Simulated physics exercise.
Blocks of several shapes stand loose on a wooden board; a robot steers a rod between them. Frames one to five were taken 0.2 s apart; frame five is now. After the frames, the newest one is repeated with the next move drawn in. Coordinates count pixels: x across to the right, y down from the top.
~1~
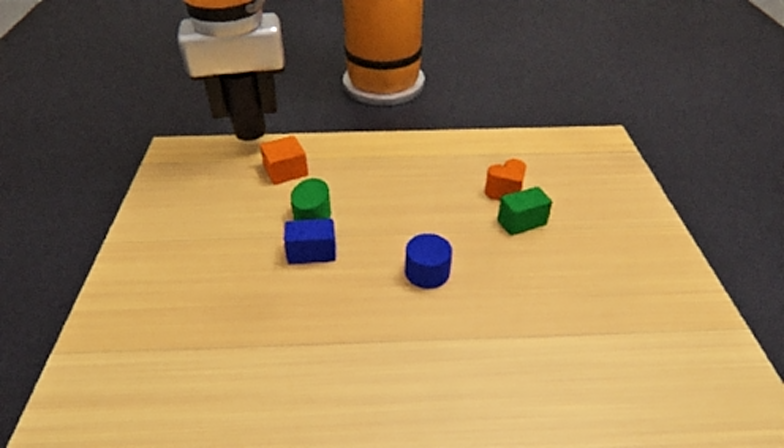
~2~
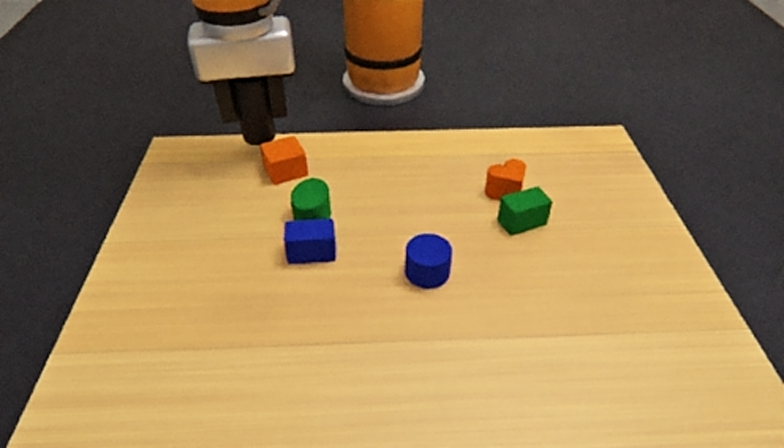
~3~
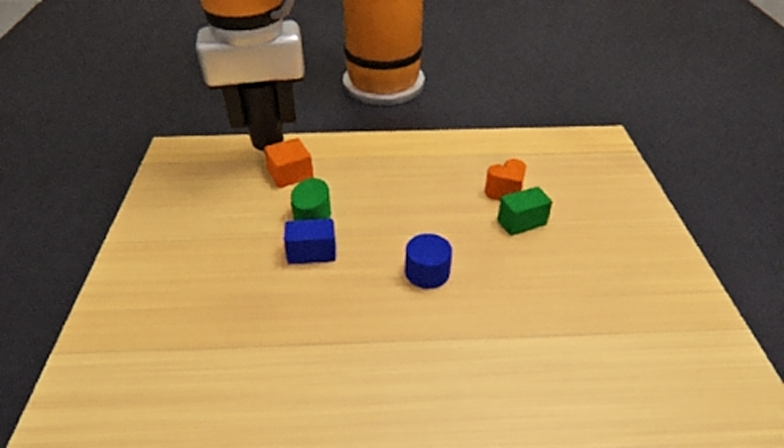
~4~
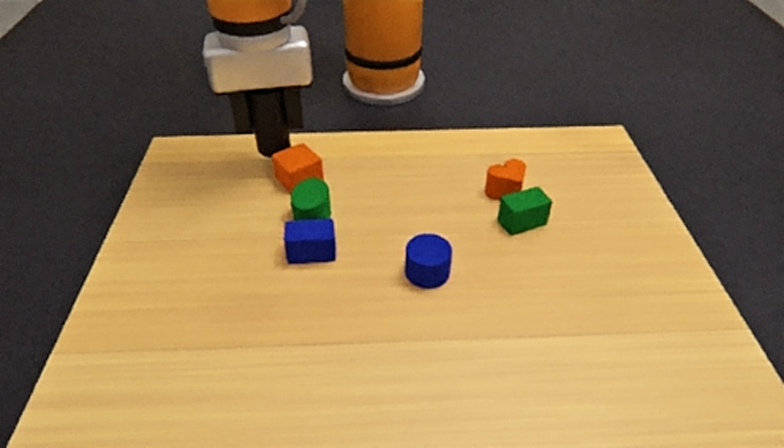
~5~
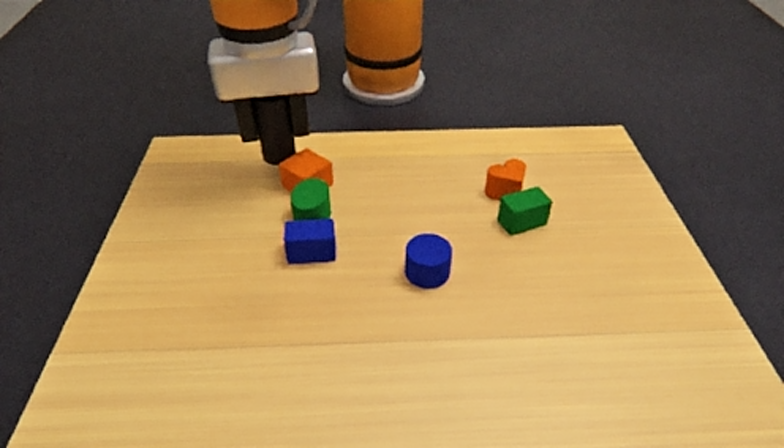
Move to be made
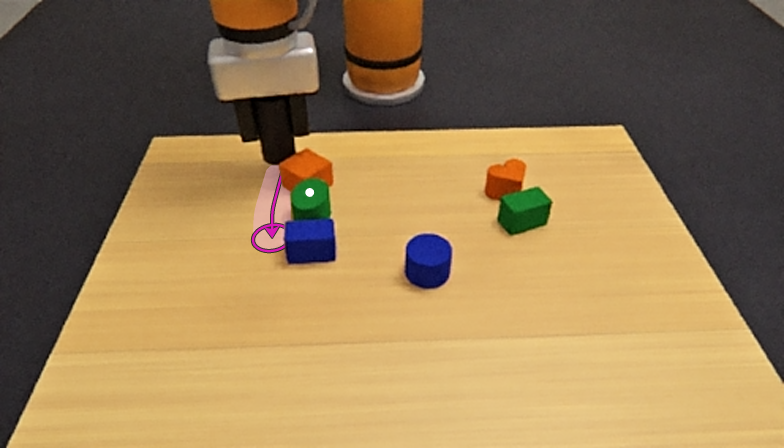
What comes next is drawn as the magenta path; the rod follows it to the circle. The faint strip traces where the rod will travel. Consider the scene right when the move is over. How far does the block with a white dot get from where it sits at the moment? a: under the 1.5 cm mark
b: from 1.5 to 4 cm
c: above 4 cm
The correct letter is a.
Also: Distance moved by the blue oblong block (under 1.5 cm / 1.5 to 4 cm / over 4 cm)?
The answer here is less than 1.5 cm.
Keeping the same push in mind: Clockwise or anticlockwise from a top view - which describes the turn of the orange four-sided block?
Seen from above, its turn is counter-clockwise.
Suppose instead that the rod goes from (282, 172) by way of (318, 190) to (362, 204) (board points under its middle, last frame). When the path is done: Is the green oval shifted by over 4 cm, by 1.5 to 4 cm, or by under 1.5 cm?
It is going to finish 1.5 to 4 cm from where it is now.
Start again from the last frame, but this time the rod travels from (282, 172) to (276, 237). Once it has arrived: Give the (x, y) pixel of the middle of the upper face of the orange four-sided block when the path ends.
At pixel (314, 171).
The line goes from (282, 172) over (274, 203) to (272, 238); the dot is on the green oval.
The first path, step by step. One third of the way, rod at (274, 176); orange four-sided block at (310, 170), turned 35° anticlockwise; green oval at (317, 197), turned 25° clockwise.
Two thirds of the way, rod at (269, 198); orange four-sided block at (311, 170), turned 40° anticlockwise; green oval at (317, 197), turned 25° clockwise.
At the end, rod at (269, 221); orange four-sided block at (311, 170), turned 40° anticlockwise; blue oblong block unmoved; green oval at (317, 197), turned 25° clockwise.
